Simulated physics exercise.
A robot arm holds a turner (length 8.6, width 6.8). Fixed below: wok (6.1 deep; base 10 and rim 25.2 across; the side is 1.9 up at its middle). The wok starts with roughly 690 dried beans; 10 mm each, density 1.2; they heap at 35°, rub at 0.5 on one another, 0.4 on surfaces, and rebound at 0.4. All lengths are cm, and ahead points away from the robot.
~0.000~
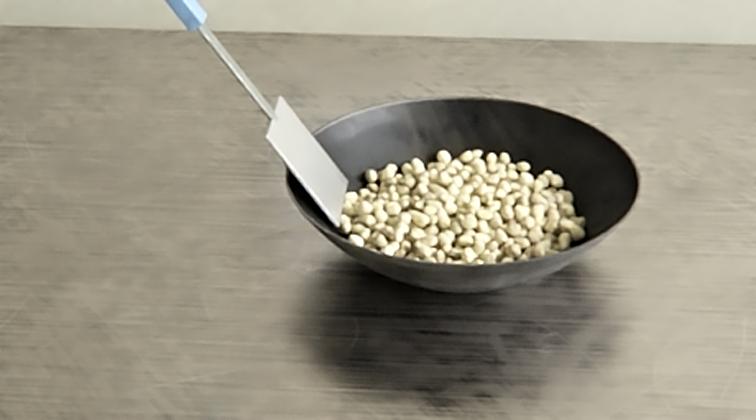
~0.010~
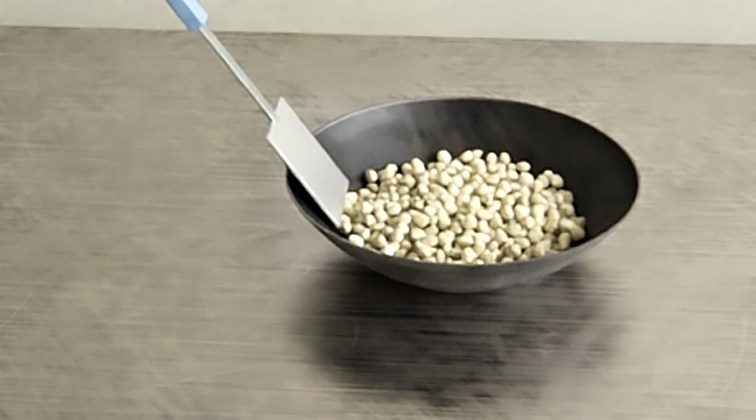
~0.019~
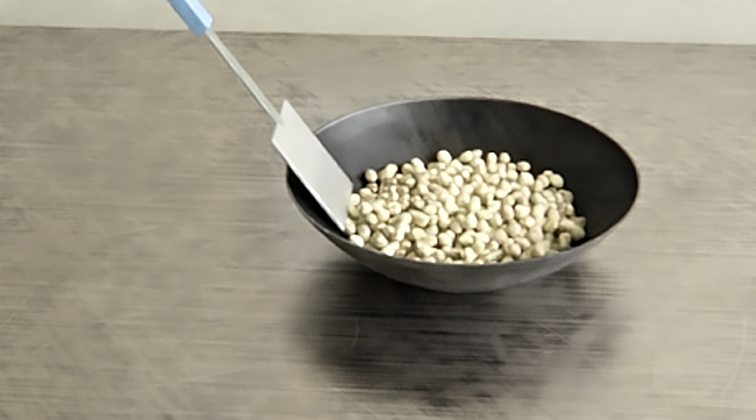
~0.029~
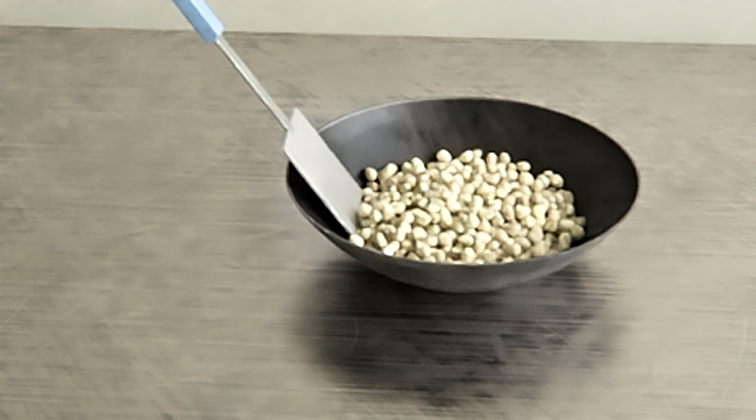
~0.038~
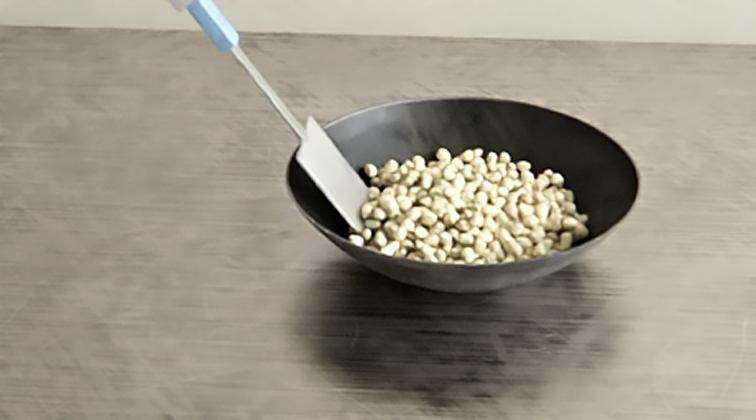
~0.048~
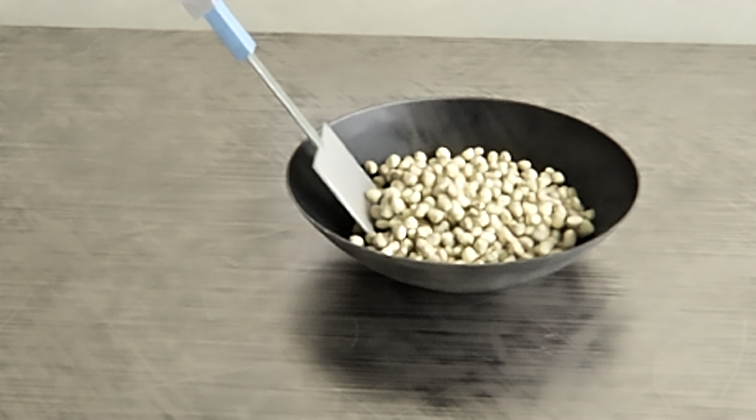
A turner with a blue handle sliding slightly right inside a dark wok, nudging a heap of pale dried beans.
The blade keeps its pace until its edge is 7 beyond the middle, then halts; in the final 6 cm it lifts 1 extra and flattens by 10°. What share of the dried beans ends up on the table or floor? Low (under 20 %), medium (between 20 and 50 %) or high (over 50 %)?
A medium share, between 20 and 50 %, ends on the table or floor.
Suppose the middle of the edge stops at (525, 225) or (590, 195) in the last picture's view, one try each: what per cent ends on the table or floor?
Some 10 and 50 per cent.
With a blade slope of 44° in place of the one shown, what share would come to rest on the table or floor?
In that case some 30 per cent.
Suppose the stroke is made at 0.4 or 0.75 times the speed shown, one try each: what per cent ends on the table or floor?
Some 10 and 25 per cent.
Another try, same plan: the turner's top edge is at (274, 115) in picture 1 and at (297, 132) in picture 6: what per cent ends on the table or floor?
About 15 per cent.
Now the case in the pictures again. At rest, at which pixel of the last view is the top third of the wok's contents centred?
Around (573, 202).
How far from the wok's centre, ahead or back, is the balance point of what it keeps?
Roughly 3.5 cm ahead.
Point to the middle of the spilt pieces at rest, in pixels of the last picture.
Around (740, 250).
By 0.08 s, sloping 55°, highest piece 6 above the table; 691 in the wok.
By 0.12 s, sloping 52°, highest piece 9 above the table; 691 in the wok.
By 0.33 s, sloping 45°, highest piece 9 above the table; 496 in the wok, 118 on the table or floor, 77 on the blade or in flight.
By 1.38 s, sloping 45°, highest piece 6 above the table; 492 in the wok, 199 on the table or floor.
Final count, 492 in the wok, 199 on the table or floor. That is 29 % on the table or floor.
